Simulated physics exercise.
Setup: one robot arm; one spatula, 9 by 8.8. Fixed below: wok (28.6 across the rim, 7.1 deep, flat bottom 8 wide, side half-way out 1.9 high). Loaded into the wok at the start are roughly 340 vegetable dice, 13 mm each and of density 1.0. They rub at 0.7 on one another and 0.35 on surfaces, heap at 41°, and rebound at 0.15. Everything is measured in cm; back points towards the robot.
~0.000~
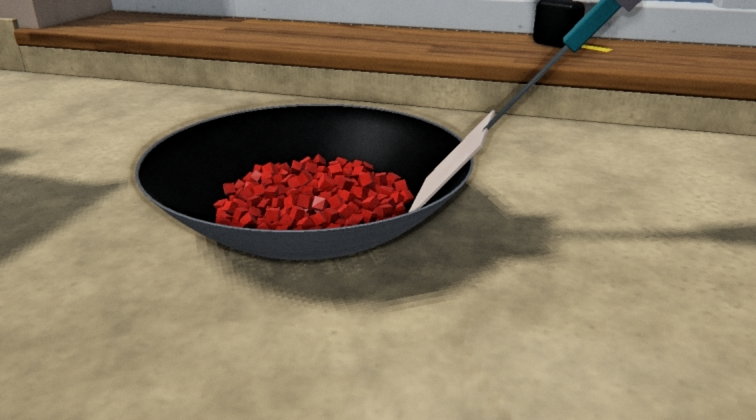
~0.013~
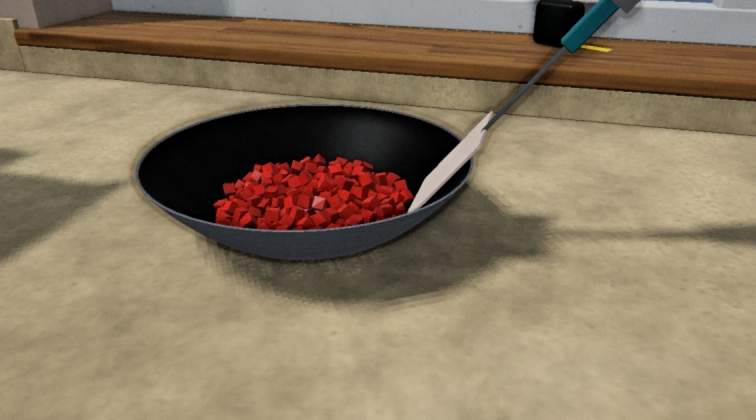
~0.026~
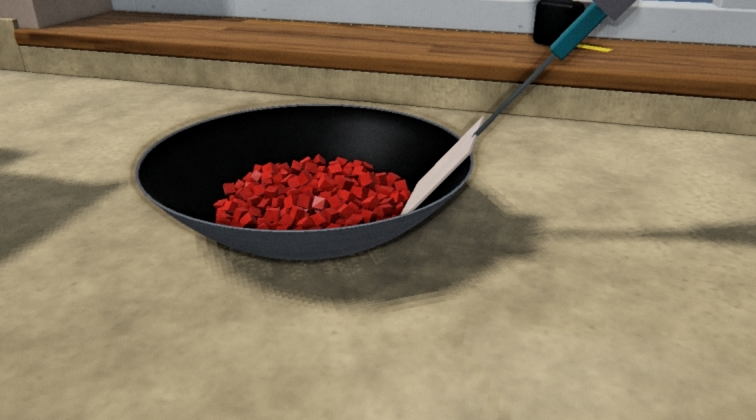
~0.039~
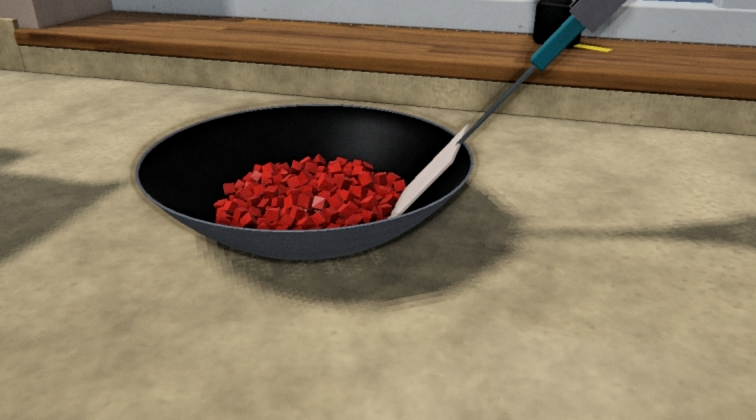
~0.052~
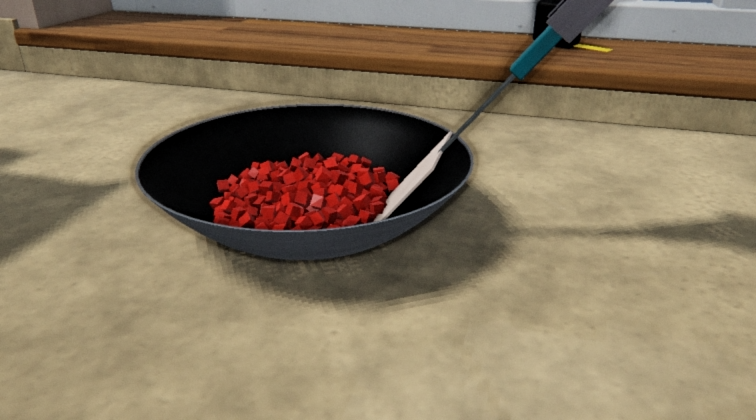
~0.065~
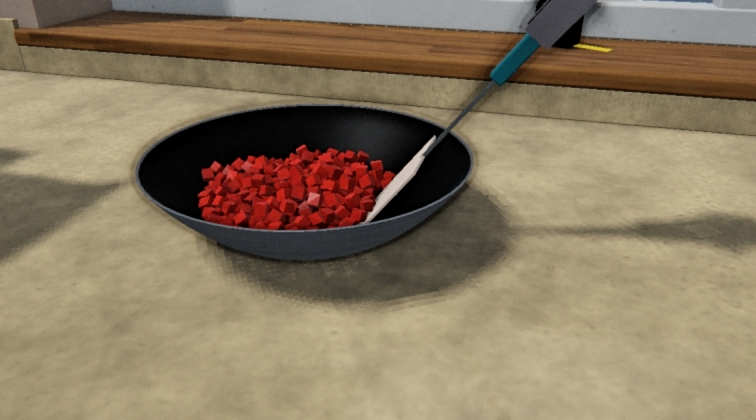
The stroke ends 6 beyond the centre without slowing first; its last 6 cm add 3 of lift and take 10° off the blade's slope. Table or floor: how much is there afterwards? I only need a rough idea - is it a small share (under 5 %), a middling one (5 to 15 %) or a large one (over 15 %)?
A large one, over 15 %.
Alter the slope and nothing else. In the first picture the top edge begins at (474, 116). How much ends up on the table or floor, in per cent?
Spill: Approx. 30 per cent.
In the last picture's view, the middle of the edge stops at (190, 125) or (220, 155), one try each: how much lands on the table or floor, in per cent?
Roughly 60 and 55 per cent.
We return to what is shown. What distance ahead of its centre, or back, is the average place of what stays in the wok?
What stays is shifted forward by around 5.0 cm.
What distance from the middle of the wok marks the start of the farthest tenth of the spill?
Seen from above, roughly 30 cm.
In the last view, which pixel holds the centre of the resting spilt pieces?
Close to (113, 191) in pixels.
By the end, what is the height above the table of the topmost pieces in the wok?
It reaches around 7.5 cm.
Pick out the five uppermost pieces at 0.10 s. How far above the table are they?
Roughly 7 centimetres.
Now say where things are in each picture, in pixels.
Spatula top edge at (488, 127), sloping 52°; upper third of the load around (313, 195), from x 225 to 405, top at y 165; 339 in the wok, in the first picture.
Spatula top edge at (487, 128), sloping 52°; upper third of the load around (313, 195), from x 225 to 405, top at y 165, in the second picture.
Spatula top edge at (477, 133), sloping 52°; upper third of the load around (313, 195), from x 225 to 405, top at y 165, in the third picture.
Spatula top edge at (461, 142), sloping 52°; upper third of the load around (312, 193), from x 225 to 400, top at y 165, in the fourth picture.
Spatula top edge at (443, 149), sloping 52°; upper third of the load around (309, 189), from x 220 to 395, top at y 160, in the fifth picture.
Spatula top edge at (426, 154), sloping 52°; upper third of the load around (299, 182), from x 205 to 390, top at y 150; 339 in the wok, in the sixth picture.
After 0.10 s, sloping 52°, highest piece 7 above the table; 339 in the wok.
After 0.13 s, sloping 49°, highest piece 10 above the table; 337 in the wok, 2 on the blade or in flight.
After 0.34 s, sloping 42°, highest piece 9 above the table; 271 in the wok, 40 on the table or floor, 28 on the blade or in flight.
After 1.39 s, sloping 42°, highest piece 8 above the table; 269 in the wok, 70 on the table or floor.
At rest, 269 in the wok, 70 on the table or floor. That is 21 % on the table or floor.
